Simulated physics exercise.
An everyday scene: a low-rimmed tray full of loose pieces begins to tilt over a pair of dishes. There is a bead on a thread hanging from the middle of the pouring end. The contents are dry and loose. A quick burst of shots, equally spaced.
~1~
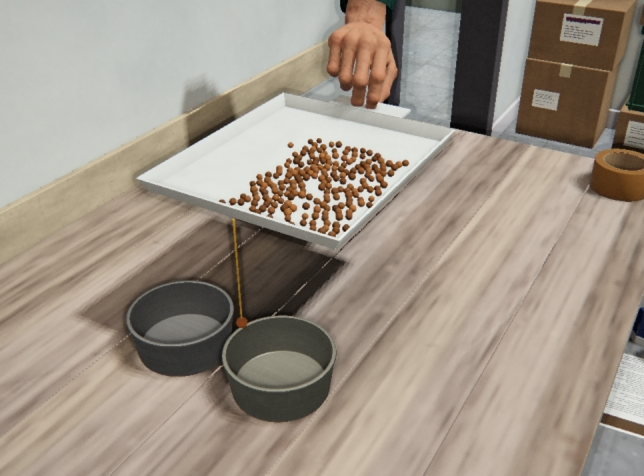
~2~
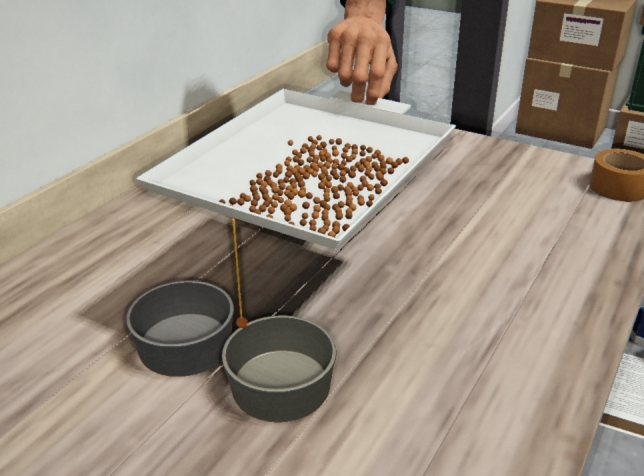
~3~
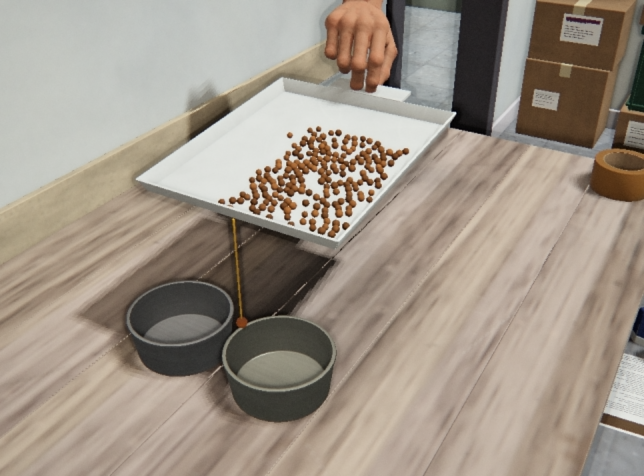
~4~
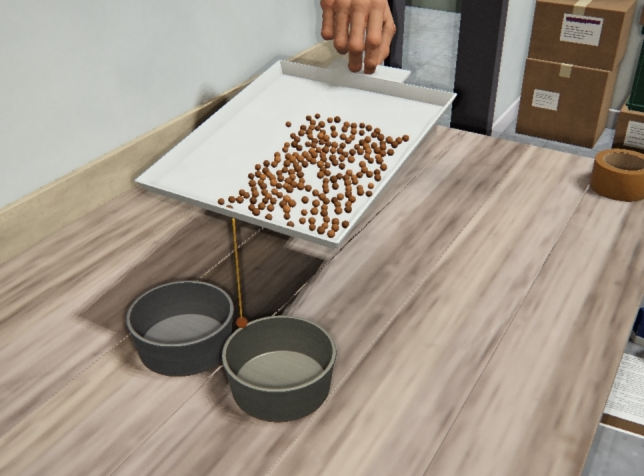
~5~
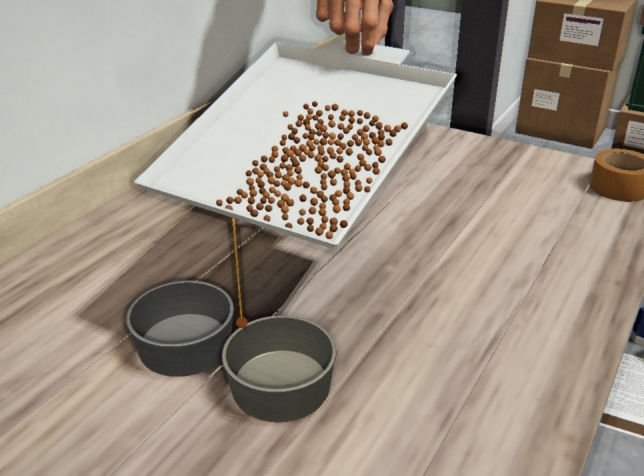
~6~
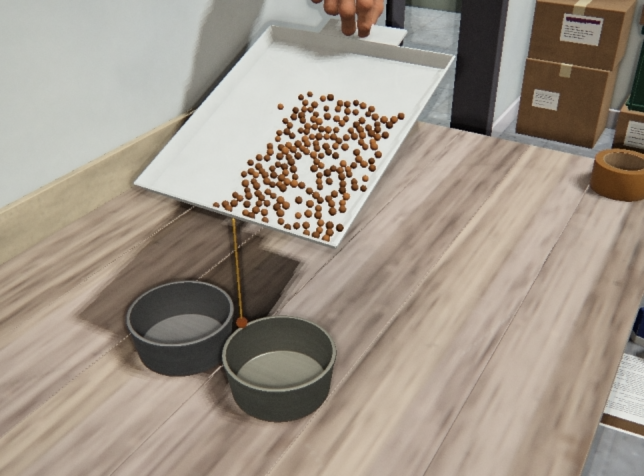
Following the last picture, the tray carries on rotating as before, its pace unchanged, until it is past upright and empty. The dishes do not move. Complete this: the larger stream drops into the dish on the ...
... right.
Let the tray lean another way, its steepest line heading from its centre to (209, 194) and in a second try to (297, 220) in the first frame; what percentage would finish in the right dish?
Lab note: Try one about 0 %, try two about 30 %.
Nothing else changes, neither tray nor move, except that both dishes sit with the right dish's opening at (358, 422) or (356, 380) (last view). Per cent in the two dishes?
It comes to about 70 per cent the first time and about 40 per cent the second.
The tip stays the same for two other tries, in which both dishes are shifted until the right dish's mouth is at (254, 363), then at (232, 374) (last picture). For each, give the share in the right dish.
Around 60 and then 60 per cent.
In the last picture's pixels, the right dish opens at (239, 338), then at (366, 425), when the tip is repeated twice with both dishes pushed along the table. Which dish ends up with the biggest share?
First try: The rightmost dish. Second try: The leftmost dish.
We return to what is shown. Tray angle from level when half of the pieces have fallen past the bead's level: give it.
At some 90 degrees.
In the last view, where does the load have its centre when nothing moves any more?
I'd say the middle ends up at about (256, 387).
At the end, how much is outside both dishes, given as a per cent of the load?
50 per cent.
Just after the last frame, tray tipped steeply; roughly two thirds on the tray; about a tenth in the right dish; just a few outside both; roughly a quarter in the air.
A moment on, tray tipped past a quarter turn; roughly a third in the right dish; about a tenth in the left dish; roughly half outside both; about a tenth in the air.
Further on, tray tipped past a quarter turn; roughly a third in the right dish; roughly a quarter in the left dish; roughly half outside both.
When it is over, tray tipped past a quarter turn; roughly a third in the right dish; roughly a quarter in the left dish; roughly half outside both.
